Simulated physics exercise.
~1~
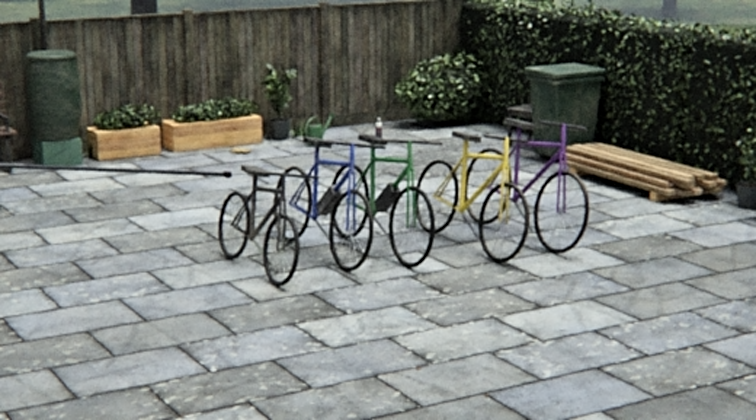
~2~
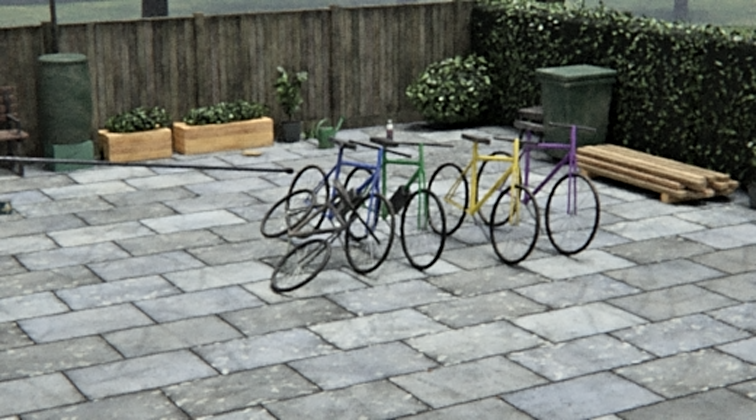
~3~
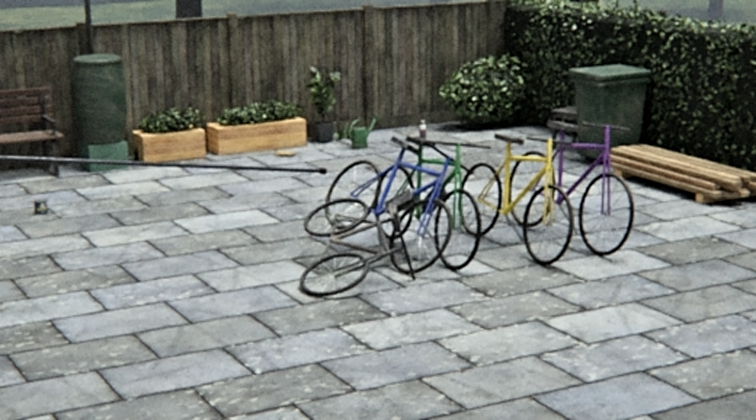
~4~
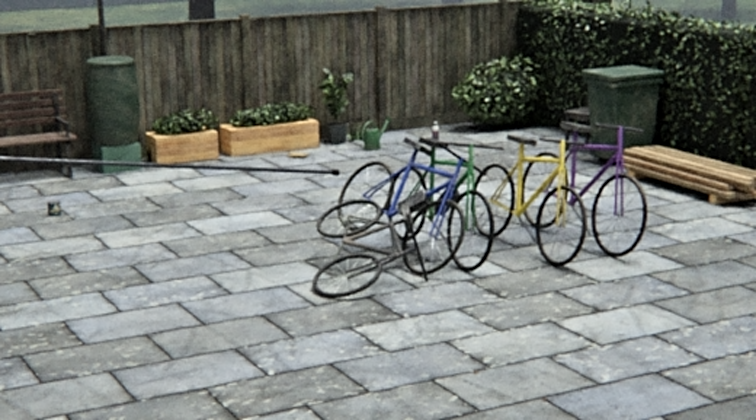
On a grey stone patio bordered by a wooden fence and a leafy hedge, seen from slightly above, five bicycles stand in a row. From left to right they are black, blue, green, yellow and purple, with planters behind them and a green bin and stacked timber to the right. A long dark pole reaches in from the left and the black bicycle tips over to the right, against the blue one. The blue bicycle then leans over towards the green one as the view pans left. The black and blue bicycles end tilted together, while the green, yellow and purple ones remain standing.
